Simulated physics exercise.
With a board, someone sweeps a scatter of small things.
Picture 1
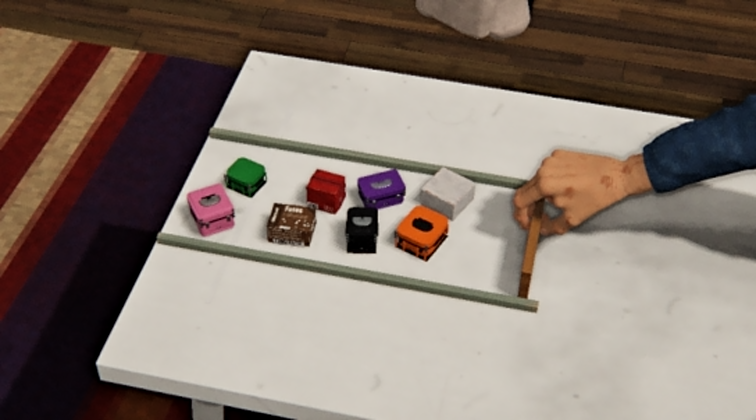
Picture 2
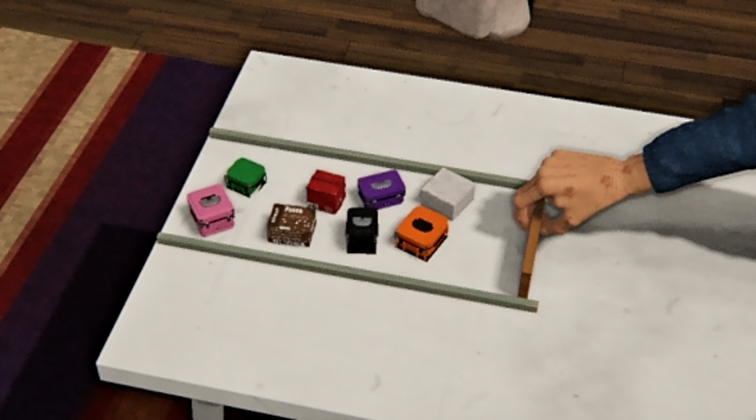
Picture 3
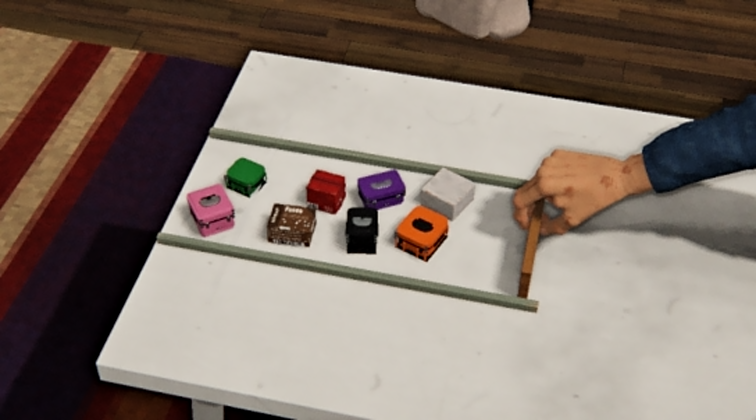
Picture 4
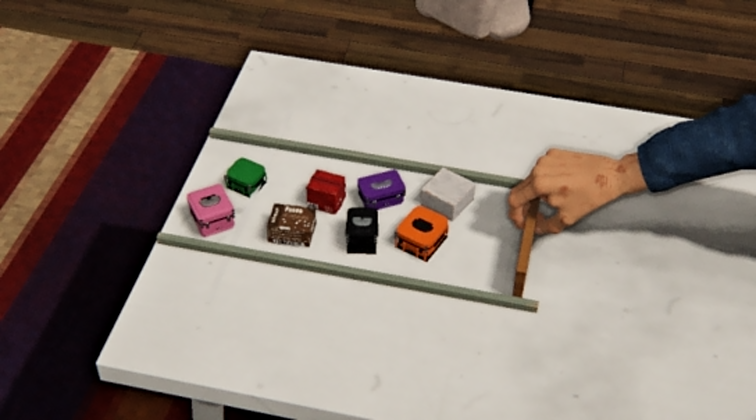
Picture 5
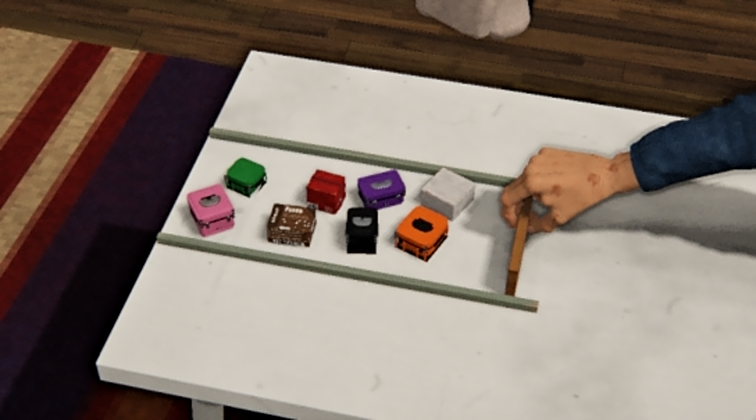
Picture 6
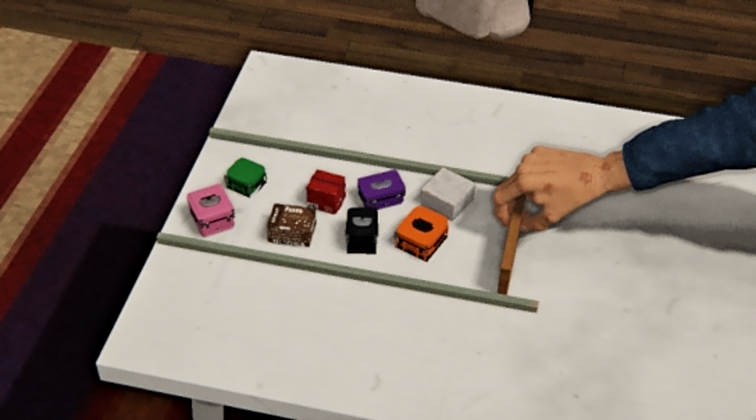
A hand in a blue sleeve reaches in from the right over a white table, seen from above at an angle, with a striped rug and wooden floor behind. Small pink, green, brown, red, purple, black, white and orange cases and blocks lie scattered between two grey-green strips. The hand holds an upright brown board, then slides it slightly left, while the objects and camera stay still.
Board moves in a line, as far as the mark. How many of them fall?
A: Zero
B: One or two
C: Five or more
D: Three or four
Answer: D.
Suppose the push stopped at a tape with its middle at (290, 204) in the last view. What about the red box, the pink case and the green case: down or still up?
Well, the red box sits tight, the pink case plunges, and the green case sits tight.
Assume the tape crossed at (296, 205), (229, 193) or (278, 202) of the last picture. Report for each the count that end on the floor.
The three tries give 1, 6 and 1.
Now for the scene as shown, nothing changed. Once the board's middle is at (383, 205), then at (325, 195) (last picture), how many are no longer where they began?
I get 6 at the one place and 8 at the other.
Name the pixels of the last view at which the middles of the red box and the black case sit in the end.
Red box at about (204, 174), black case at about (192, 201).
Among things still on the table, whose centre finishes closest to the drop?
Answer: The purple case.
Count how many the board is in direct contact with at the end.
It's 2.
Soon after, none off yet; pink case at rest near (211, 211); green case at rest near (246, 178); brown box at rest near (292, 225).
At rest, the number that fall off is three or four; fallen, brown box, green case and pink case.
